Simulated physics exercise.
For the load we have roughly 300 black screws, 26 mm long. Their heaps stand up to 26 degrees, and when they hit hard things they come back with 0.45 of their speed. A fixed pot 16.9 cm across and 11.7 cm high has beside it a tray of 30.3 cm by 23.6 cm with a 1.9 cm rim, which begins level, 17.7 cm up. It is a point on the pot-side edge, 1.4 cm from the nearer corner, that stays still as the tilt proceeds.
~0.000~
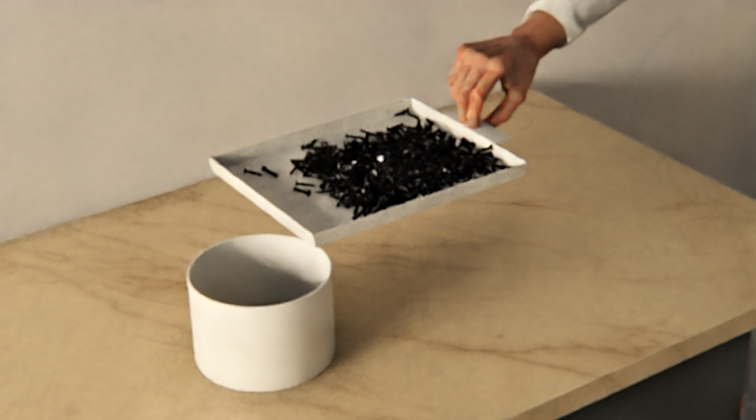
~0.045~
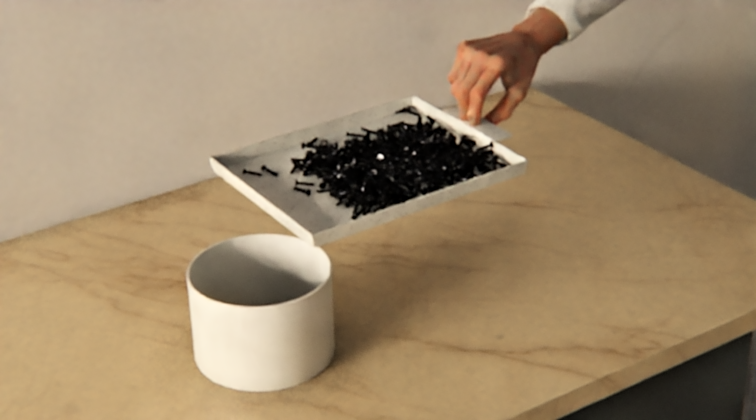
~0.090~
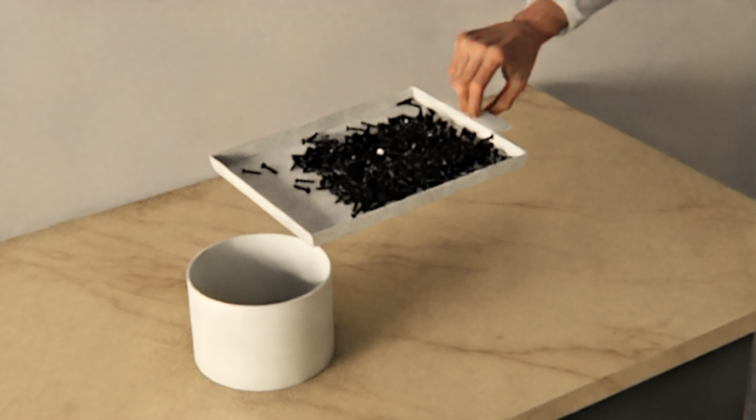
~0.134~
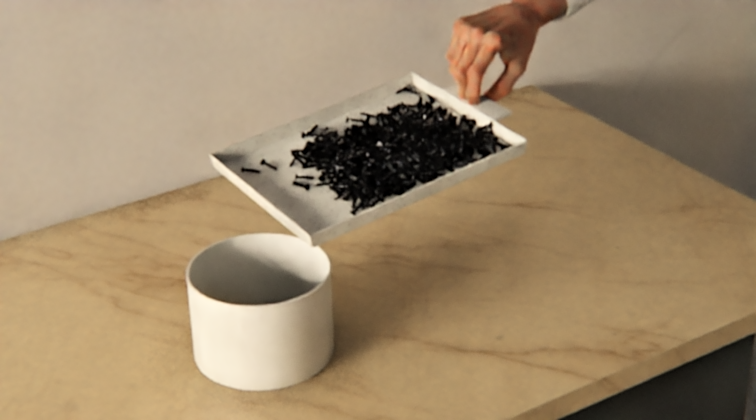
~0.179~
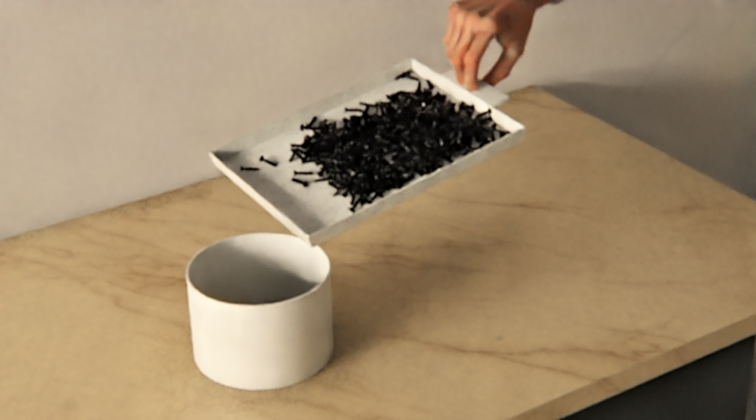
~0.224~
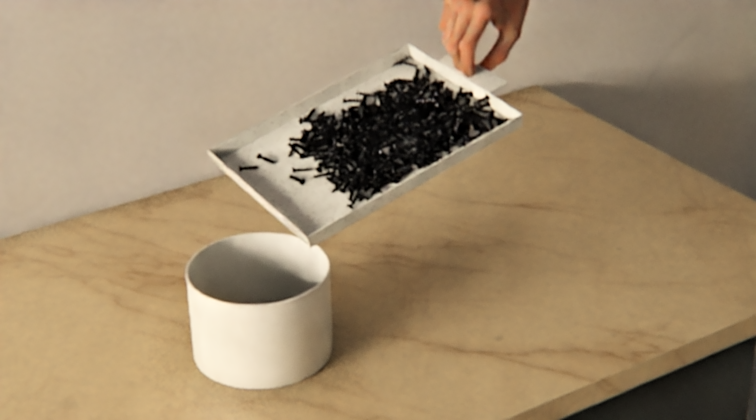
A hand raising the right end of a white tray of black screws, tilting it gradually above a round white pot.
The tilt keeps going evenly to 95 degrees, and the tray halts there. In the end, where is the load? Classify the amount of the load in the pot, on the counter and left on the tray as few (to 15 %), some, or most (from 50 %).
Left on the tray: Few. Pot: Most. Counter: Some.
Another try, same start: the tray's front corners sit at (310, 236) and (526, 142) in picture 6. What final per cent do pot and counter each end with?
Pot 5, counter 95.
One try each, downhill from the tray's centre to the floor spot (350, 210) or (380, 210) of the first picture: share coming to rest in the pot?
Some 5 and 0 per cent.
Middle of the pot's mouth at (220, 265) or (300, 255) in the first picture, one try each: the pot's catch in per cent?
The shares would be near 60 and 10 per cent respectively.
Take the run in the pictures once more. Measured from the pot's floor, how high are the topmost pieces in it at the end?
Roughly 3.0 centimetres.
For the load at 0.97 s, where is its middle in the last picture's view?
Close to pixel (237, 305).
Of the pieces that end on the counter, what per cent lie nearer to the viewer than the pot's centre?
About 70 per cent.
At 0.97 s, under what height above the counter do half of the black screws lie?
Some 10 cm above the counter.
After 0.67 s, tilt 53 degrees; the tray holds 100 %, the pot 0 %.
After 0.97 s, tilt 79 degrees; the tray holds 20 %, the pot 35 %.
After 1.37 s, tilt 95 degrees; the tray holds 5 %, the pot 55 %.
In the end, at 2.1 s, tray 0 %, pot 60 %, counter 40 %.
